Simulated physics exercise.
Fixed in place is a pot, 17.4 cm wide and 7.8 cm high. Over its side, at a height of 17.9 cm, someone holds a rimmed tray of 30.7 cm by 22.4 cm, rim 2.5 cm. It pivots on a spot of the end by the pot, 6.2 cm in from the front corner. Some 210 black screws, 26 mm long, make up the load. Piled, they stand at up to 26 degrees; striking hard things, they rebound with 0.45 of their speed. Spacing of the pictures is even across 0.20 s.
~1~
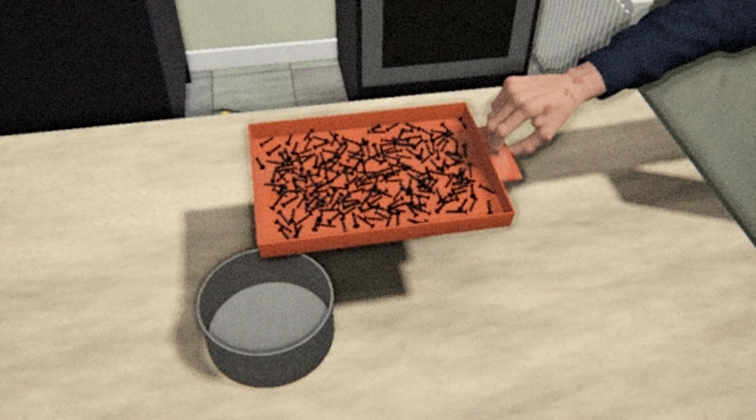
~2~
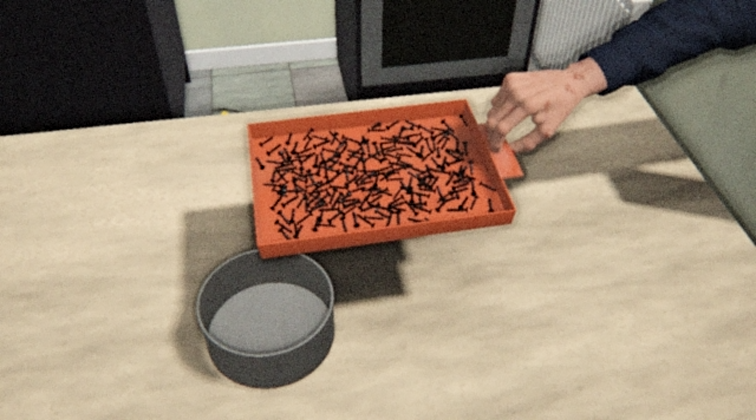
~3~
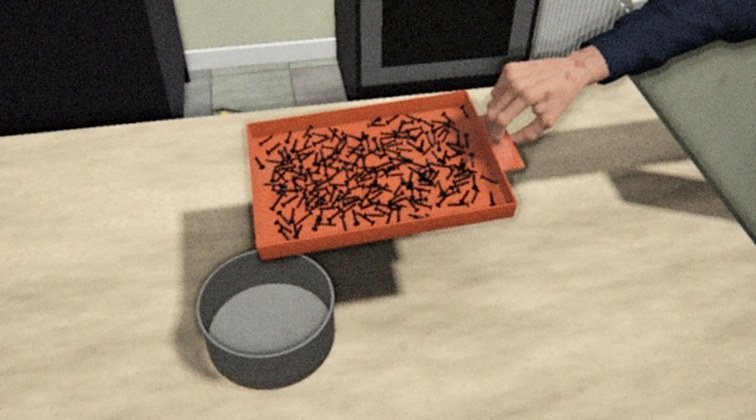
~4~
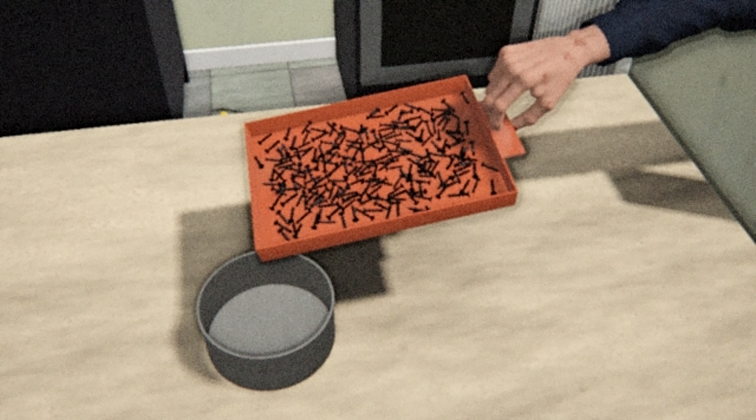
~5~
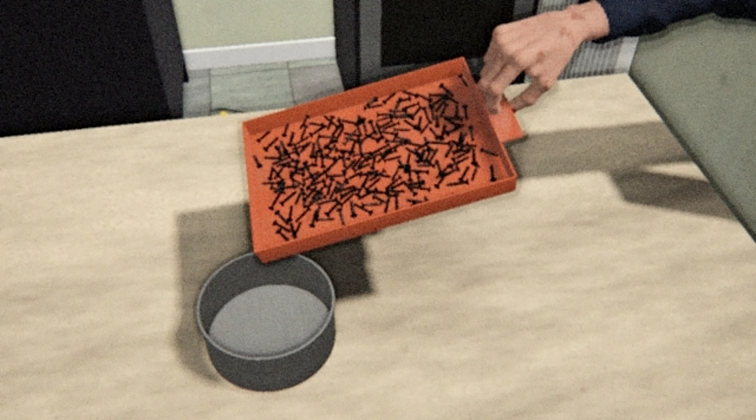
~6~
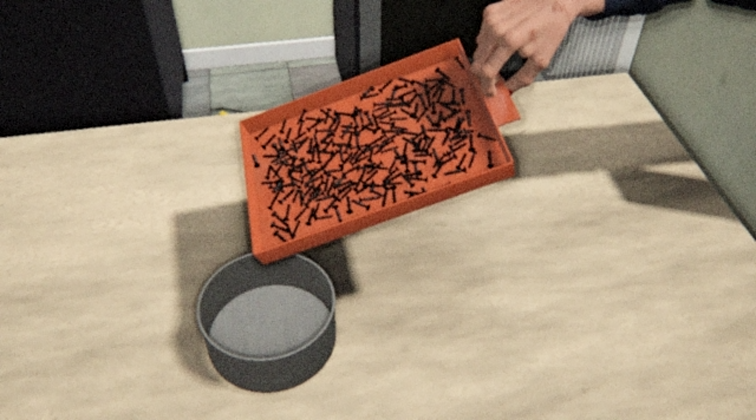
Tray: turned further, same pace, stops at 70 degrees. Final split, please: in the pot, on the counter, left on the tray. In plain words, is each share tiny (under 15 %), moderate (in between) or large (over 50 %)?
Pot: Expect a moderate portion; counter: Expect a moderate portion; tray: Expect a moderate portion.
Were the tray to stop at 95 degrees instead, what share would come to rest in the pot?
In that case, near 40 percent.
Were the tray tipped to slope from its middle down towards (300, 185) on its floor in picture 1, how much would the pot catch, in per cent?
The share comes to about 10 in a hundred.
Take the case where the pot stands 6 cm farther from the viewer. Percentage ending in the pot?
Roughly 25 per cent.
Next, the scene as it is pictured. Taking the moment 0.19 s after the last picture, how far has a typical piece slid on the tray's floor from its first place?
Roughly 2 cm.
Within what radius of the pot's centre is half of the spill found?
I'd say close to 18 centimetres.
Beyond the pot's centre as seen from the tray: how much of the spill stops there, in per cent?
Share: Around 100 %.
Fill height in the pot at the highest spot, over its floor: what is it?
My guess is around 1.5 centimetres.
Then, 0.19 s after the last picture, tilt 46 degrees; the tray holds 100 %, the pot 0 %.
Then, 0.32 s after the last picture, tilt 63 degrees; the tray holds 100 %, the pot 0 %.
Then, 0.58 s after the last picture, tilt 70 degrees; the tray holds 40 %, the pot 10 %.
In the end, pot 30 %, counter 35 %, tray 35 %.
